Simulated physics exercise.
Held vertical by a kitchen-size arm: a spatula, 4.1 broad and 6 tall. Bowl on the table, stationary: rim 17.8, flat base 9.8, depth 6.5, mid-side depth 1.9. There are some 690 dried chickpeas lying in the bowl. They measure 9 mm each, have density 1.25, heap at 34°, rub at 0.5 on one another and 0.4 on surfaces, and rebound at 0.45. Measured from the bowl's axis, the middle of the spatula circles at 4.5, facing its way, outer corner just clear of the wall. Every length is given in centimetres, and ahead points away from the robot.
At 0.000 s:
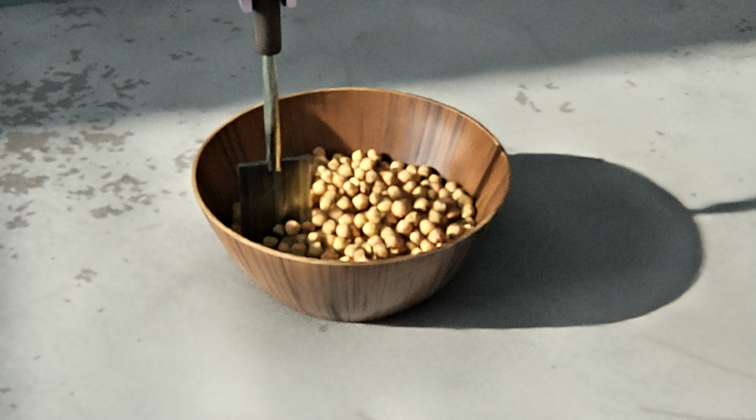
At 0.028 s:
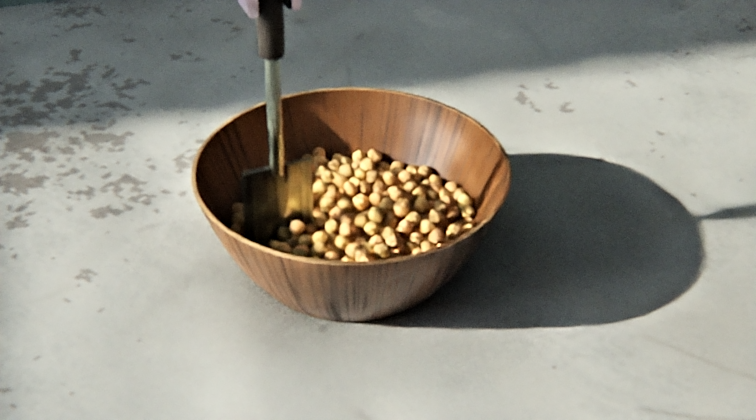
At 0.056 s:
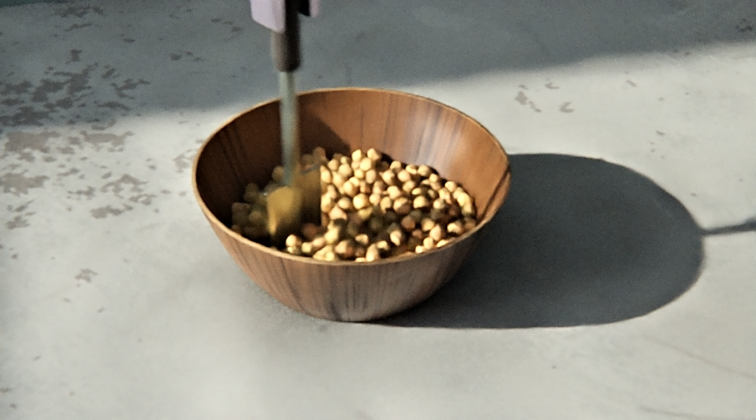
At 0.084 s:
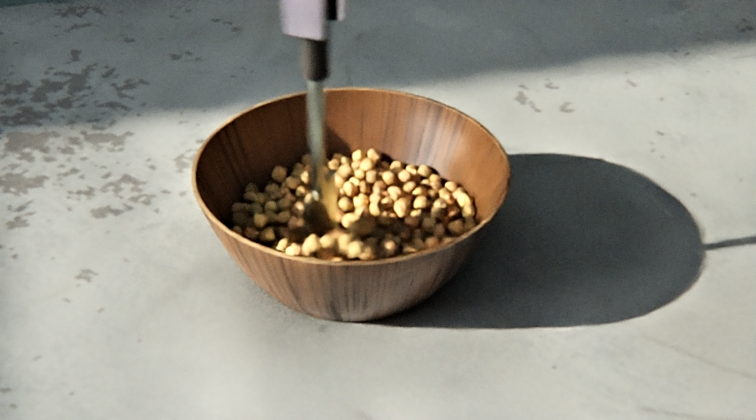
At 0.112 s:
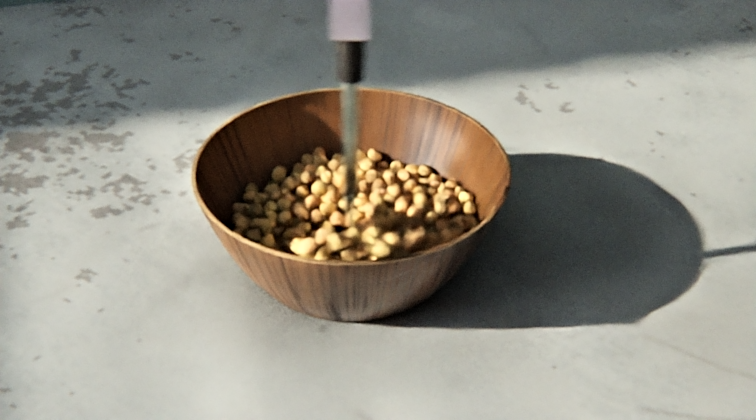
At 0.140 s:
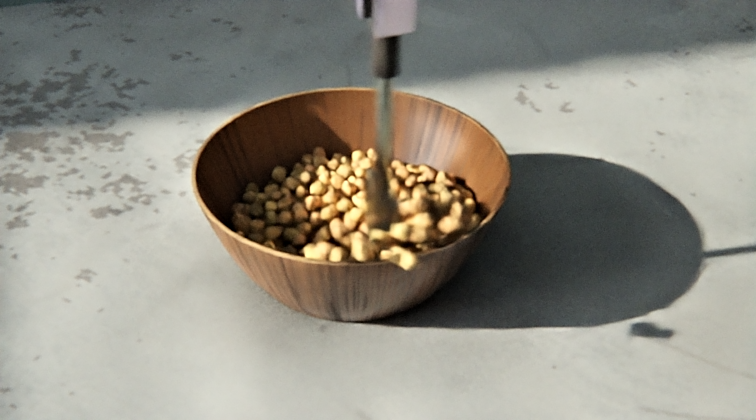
On a grey, sunlit tabletop, a robot arm held a spatula upright in a wooden bowl of dried chickpeas and swept it from the left side around the near side toward the right, pushing and heaping them.
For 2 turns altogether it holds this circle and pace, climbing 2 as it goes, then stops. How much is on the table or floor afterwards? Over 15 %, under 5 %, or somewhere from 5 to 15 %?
Over 15 %.
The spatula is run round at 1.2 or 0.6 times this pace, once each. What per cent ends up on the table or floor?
Roughly 25 and 5 per cent.
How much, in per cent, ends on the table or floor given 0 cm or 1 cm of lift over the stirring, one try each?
Near 40 in a hundred, then near 30 in a hundred.
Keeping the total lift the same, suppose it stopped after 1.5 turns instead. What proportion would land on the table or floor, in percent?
In that case some 20 per cent.
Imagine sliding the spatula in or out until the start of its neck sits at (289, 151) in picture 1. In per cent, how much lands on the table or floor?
I'd say around 15 per cent.
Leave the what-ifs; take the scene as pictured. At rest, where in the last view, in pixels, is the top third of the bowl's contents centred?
Near (362, 222).
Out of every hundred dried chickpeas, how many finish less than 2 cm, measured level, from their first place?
Estimate: 25 per cent.
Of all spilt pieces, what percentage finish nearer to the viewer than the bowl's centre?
40 %.
After 0.43 s, 341° round, highest piece 9 above the table; 585 in the bowl, 75 on the table or floor, 31 in flight or on the tool.
After 0.72 s, 223° round, highest piece 7 above the table; 547 in the bowl, 140 on the table or floor, 4 in flight or on the tool.
After 1.07 s, 0° round, highest piece 5 above the table; 546 in the bowl, 145 on the table or floor.
After 1.77 s, 0° round, highest piece 5 above the table; 546 in the bowl, 145 on the table or floor.
At rest, 546 in the bowl, 145 on the table or floor. That is 21 % on the table or floor.
